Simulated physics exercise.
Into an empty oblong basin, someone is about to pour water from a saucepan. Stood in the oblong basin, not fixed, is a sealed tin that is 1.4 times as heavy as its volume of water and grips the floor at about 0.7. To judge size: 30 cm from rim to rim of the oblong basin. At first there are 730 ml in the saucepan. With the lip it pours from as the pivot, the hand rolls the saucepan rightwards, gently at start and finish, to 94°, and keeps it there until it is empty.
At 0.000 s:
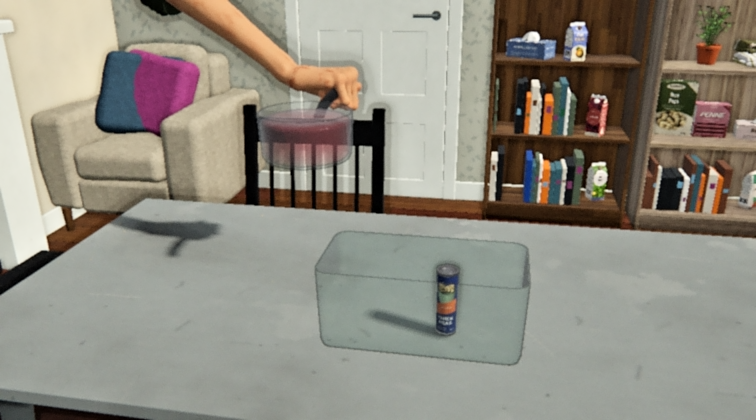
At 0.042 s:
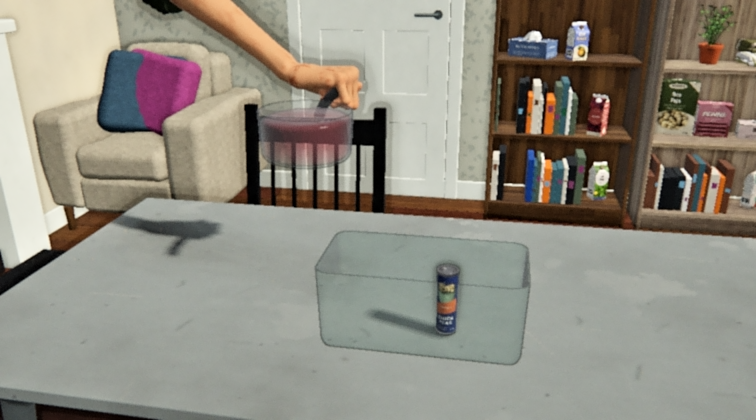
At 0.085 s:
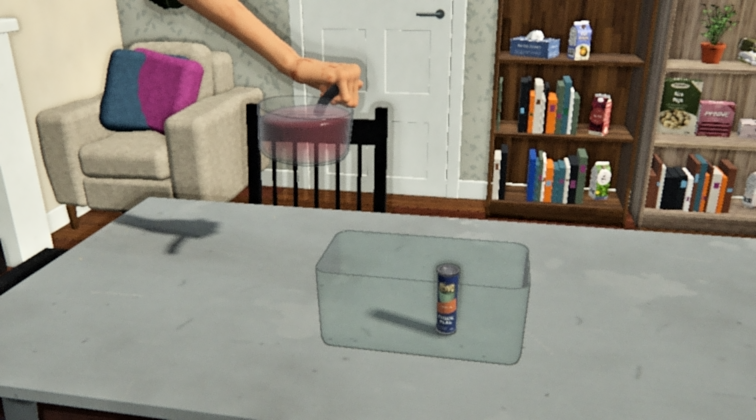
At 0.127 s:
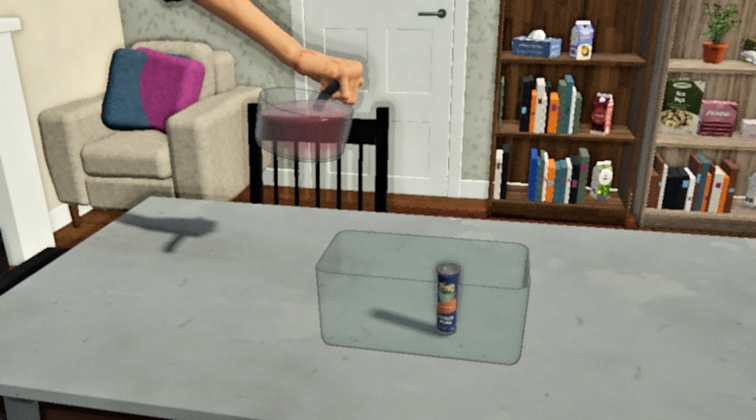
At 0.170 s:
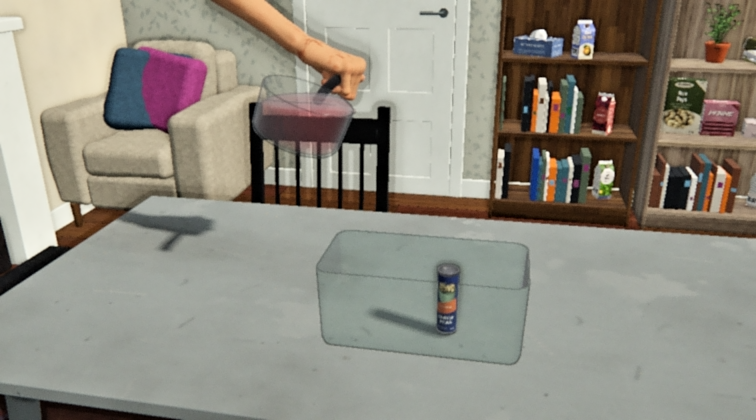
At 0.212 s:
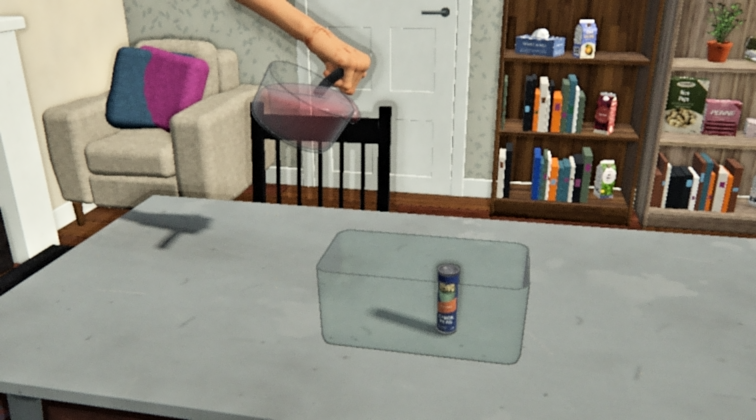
In a living room, a hand holds a clear saucepan of pinkish liquid above a grey table, where a small tin stands in a transparent oblong basin, then gradually tilts the pan rightwards while the basin and tin stay still.
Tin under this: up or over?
It is left on its base.
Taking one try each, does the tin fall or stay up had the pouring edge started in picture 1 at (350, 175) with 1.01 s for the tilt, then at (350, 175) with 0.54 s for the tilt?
Trial 1 - tin stays standing; trial 2 - tin tips.
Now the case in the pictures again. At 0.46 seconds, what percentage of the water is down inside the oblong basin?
Roughly 3 per cent.
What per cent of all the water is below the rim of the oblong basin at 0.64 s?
Roughly 50 percent of it.
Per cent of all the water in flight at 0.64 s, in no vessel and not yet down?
Something like 42 per cent of the total.
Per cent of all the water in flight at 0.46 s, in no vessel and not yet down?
Around 54 in a hundred.
Then, 0.46 s in, the tilt is 89° and 43 per cent is still to pour; the tin stands where it began.
Then, 0.64 s in, the tilt is 94° and 7 per cent is still to pour; the tin stands where it began.
Then, 0.83 s in, the tilt is 94° and 2 per cent is still to pour; the tin stands where it began.
Then, 1.04 s in, the tilt is 94° and 1 per cent is still to pour; the tin stands where it began.
Finally, the tin stands where it began.
